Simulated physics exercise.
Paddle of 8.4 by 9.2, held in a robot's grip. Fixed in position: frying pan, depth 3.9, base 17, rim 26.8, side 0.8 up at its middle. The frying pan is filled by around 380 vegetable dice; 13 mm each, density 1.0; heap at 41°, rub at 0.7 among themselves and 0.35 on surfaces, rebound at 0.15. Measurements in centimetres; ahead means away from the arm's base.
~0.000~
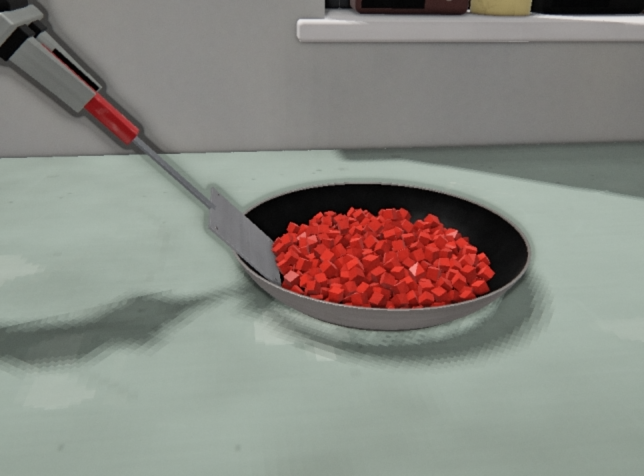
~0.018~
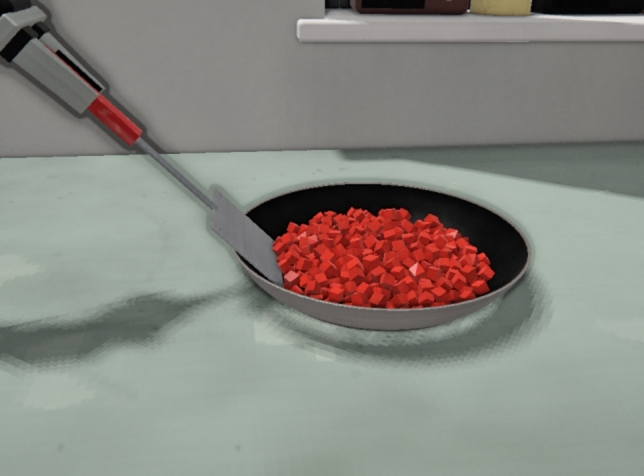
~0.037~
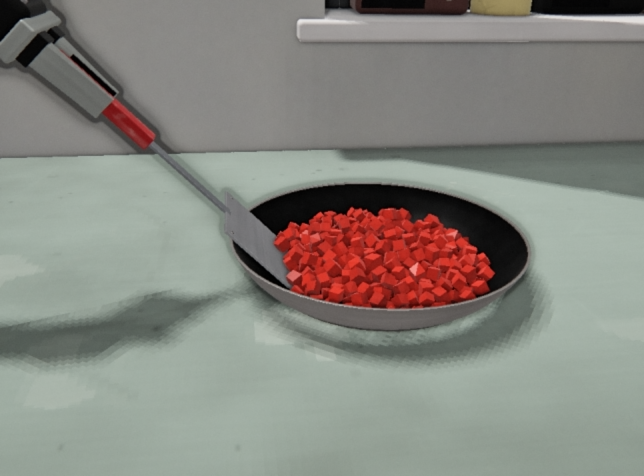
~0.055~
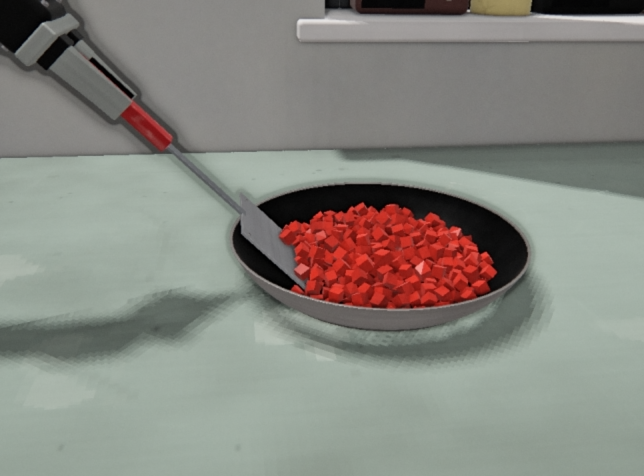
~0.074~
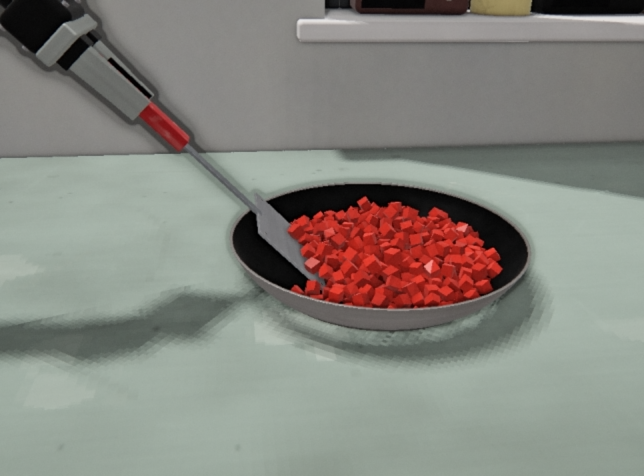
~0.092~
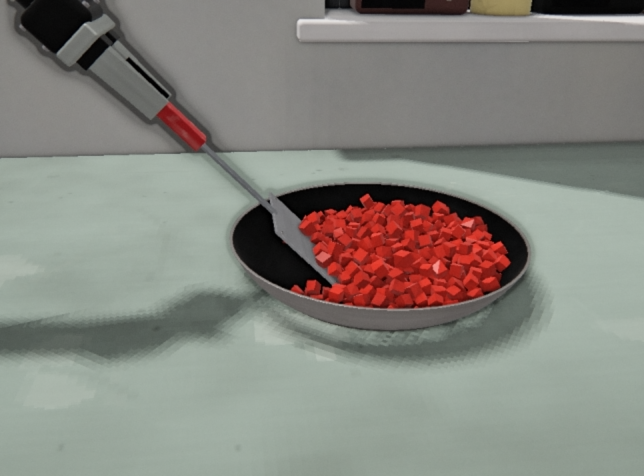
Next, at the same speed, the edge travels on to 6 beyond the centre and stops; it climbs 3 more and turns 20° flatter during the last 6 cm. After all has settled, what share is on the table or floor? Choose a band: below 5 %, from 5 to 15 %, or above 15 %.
That share falls between 5 and 15 %.
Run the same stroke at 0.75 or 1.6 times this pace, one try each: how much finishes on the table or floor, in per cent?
About 10 and 15 per cent.
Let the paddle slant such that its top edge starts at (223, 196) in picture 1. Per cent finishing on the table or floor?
I'd estimate close to 10 per cent.
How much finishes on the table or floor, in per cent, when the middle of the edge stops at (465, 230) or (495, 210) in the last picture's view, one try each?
Roughly 25 and 50 per cent.
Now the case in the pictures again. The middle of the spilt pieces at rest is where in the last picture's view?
I'd place it close to (534, 257).
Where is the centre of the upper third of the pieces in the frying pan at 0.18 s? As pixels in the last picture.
Around (462, 227).
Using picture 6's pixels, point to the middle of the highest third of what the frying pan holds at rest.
Close to pixel (474, 228).
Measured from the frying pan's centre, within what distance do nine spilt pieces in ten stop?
20 cm.
After 0.14 s, sloping 47°, highest piece 5 above the table; 385 in the frying pan.
After 0.18 s, sloping 38°, highest piece 6 above the table; 380 in the frying pan, 5 on the blade or in flight.
After 0.41 s, sloping 27°, highest piece 6 above the table; 359 in the frying pan, 23 on the table or floor, 3 on the blade or in flight.
After 1.46 s, sloping 27°, highest piece 6 above the table; 356 in the frying pan, 29 on the table or floor.
At rest, 356 in the frying pan, 29 on the table or floor. That is 8 % on the table or floor.
